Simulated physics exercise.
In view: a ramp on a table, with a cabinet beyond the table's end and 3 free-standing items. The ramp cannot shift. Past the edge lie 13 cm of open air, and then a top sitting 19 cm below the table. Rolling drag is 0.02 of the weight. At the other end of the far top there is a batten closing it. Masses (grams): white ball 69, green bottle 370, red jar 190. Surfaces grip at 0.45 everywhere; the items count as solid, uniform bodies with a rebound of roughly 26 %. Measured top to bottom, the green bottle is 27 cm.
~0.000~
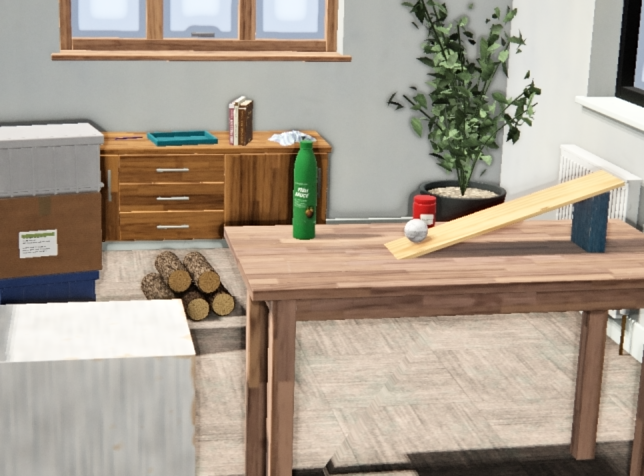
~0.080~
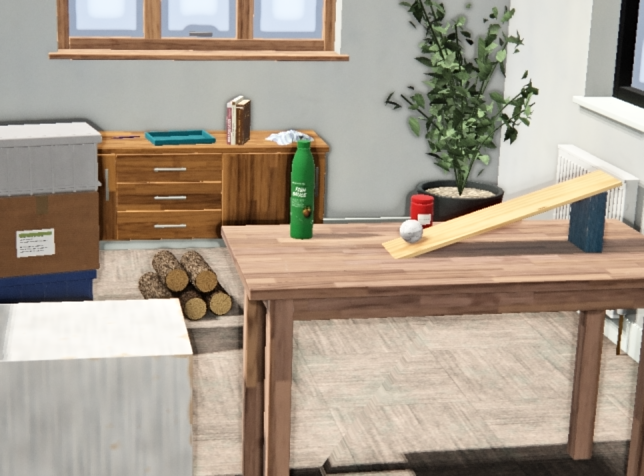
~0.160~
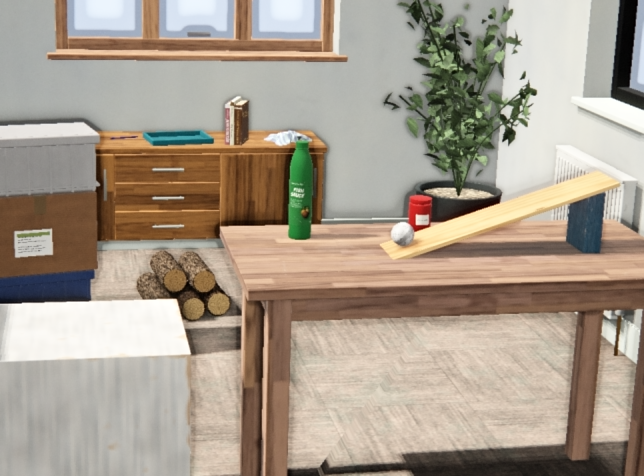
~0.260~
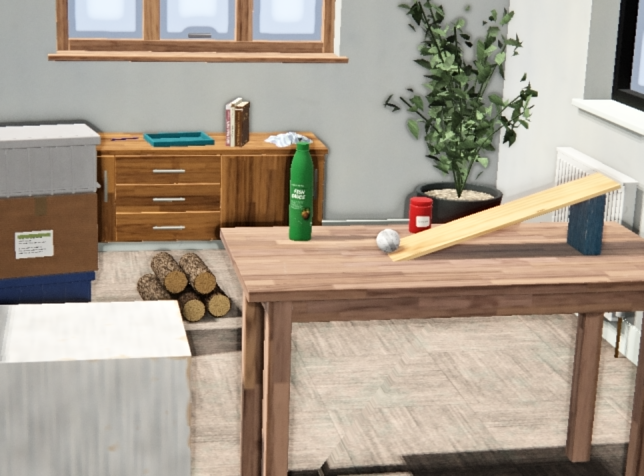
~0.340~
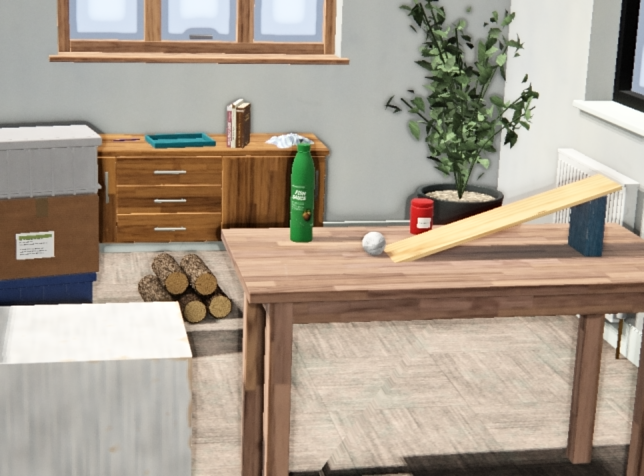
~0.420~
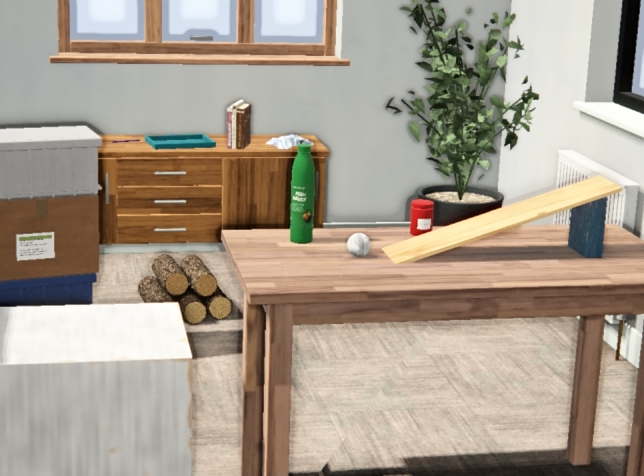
The clip opens on a wooden table with a white ball near the low end of a propped-up ramp, a green bottle to the left and a red jar behind. The ball rolls left off the ramp and onto the tabletop, narrowing the gap to the bottle, while bottle and jar stay still.
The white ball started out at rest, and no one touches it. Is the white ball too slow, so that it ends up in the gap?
Oh, it doesn't make it.
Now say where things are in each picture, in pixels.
Edge 49 cm away; white ball (416, 231); green bottle (305, 190), in the first picture.
Edge 48 cm away; white ball (412, 232); green bottle (303, 189), in the second picture.
Edge 46 cm away; white ball (403, 234); green bottle (301, 190), in the third picture.
Edge 42 cm away; white ball (389, 241); green bottle (302, 191), in the fourth picture.
Edge 38 cm away; white ball (374, 244); green bottle (303, 193), in the fifth picture.
Edge 34 cm away; white ball (359, 245); green bottle (303, 194), in the sixth picture.
After 1.02 s, edge 5 cm away; white ball near (253, 247).
After 1.42 s, down in the gap; white ball near (202, 372).
By the end (1.8 s), down in the gap; the bystanders in place, give or take 8 cm.
